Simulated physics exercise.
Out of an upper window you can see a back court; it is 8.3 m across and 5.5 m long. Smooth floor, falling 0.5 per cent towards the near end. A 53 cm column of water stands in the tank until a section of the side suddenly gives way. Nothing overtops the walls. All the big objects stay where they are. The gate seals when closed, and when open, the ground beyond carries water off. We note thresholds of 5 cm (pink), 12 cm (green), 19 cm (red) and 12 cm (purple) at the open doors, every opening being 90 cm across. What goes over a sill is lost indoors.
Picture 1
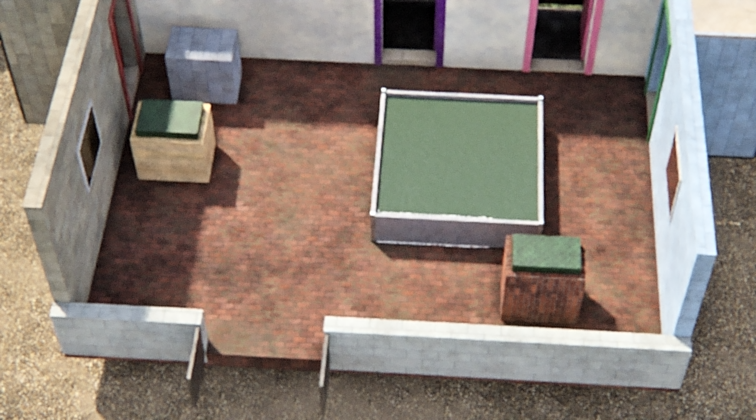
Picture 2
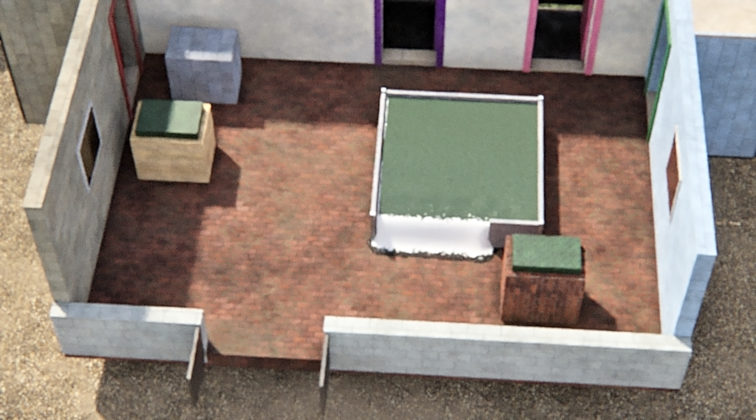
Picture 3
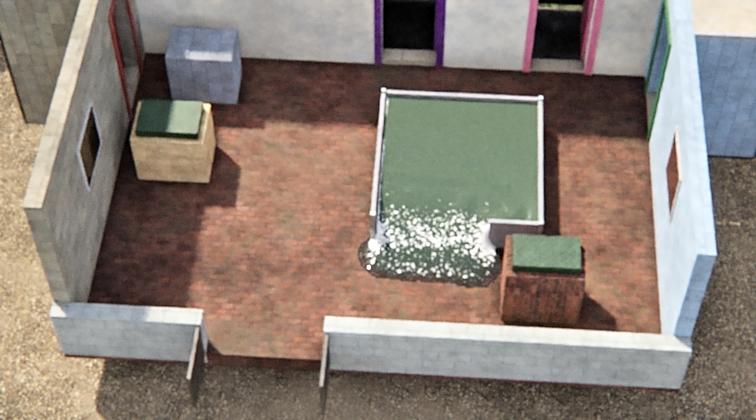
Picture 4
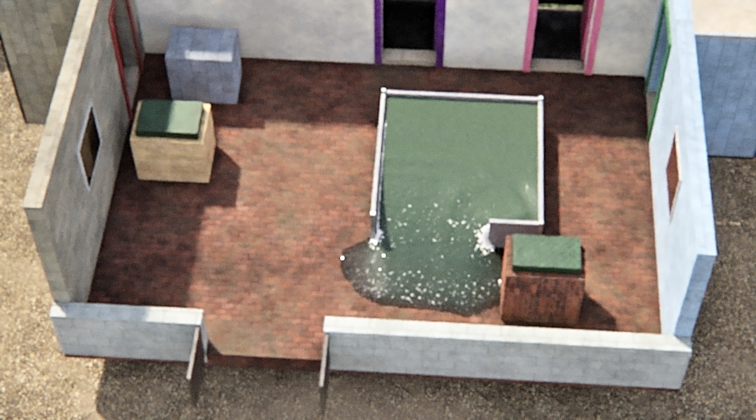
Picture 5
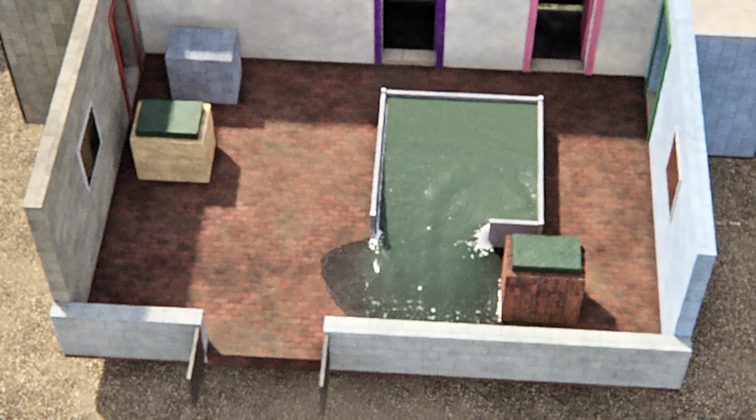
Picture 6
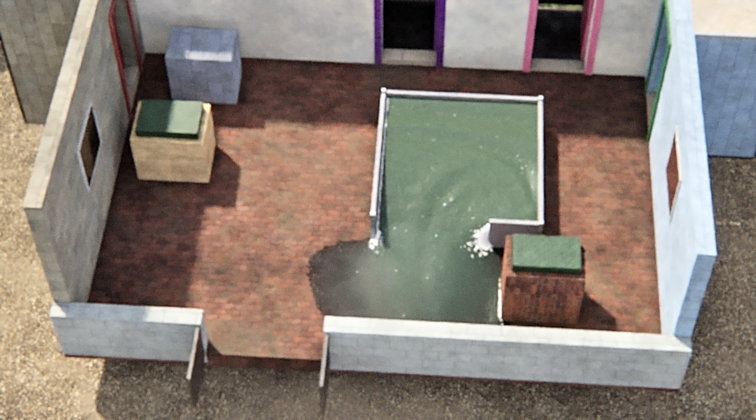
Green water bursts from the near side of a large, pale-rimmed tank in a red-brick walled court, seen from high above by a still camera. A pale box and a bluish one stand at left, a reddish-brown box at right, and purple and pink doorways behind. The front wall gives way, white foam spills out, then a dark pool spreads forward and leftward, reaching the low near wall.
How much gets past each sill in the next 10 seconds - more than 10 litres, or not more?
Result: Pink door: Above the cap. Green door: Below the cap. Red door: Below the cap. Purple door: Below the cap.
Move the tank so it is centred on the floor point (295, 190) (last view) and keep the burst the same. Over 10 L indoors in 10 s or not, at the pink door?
Lab note: Pink door limit not exceeded.
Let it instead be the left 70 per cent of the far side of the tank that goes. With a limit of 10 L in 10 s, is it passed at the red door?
Well, at red it would be too little.
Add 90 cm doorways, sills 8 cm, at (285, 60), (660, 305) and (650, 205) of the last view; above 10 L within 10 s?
In that order: Under, over, under.
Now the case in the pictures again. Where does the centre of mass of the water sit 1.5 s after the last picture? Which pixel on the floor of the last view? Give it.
Pixel position near (444, 237).
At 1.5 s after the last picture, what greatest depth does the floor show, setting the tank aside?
Max around 38 cm.
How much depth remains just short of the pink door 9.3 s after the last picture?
I'd put it at around 7.0 cm deep.
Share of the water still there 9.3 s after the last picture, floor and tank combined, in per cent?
Some 82 out of every hundred parts.
Then, 0.7 s after the last picture water covers 15 % of the floor and is deepest (40 cm) near (408, 350); pink door not reached, green door not reached, red door not reached, purple door not reached.
Then, 1.5 s after the last picture water covers 25 % of the floor and is deepest (38 cm) near (421, 340); pink door not reached, green door not reached, red door not reached, purple door not reached.
Then, 2.8 s after the last picture water covers 40 % of the floor and is deepest (35 cm) near (651, 363); pink door not reached, green door not reached, red door not reached, purple door not reached.
Then, 5.3 s after the last picture water covers 70 % of the floor and is deepest (18 cm) near (113, 194); pink door 13 cm at the sill, 6 L in, green door 3 cm at the sill, 0 L in, red door 5 cm at the sill, 0 L in, purple door not reached.
Then, 9.3 s after the last picture water covers 95 % of the floor and is deepest (10 cm) near (81, 332); pink door 7 cm at the sill, 69 L in, green door 8 cm at the sill, 0 L in, red door 7 cm at the sill, 0 L in, purple door 4 cm at the sill, 0 L in.
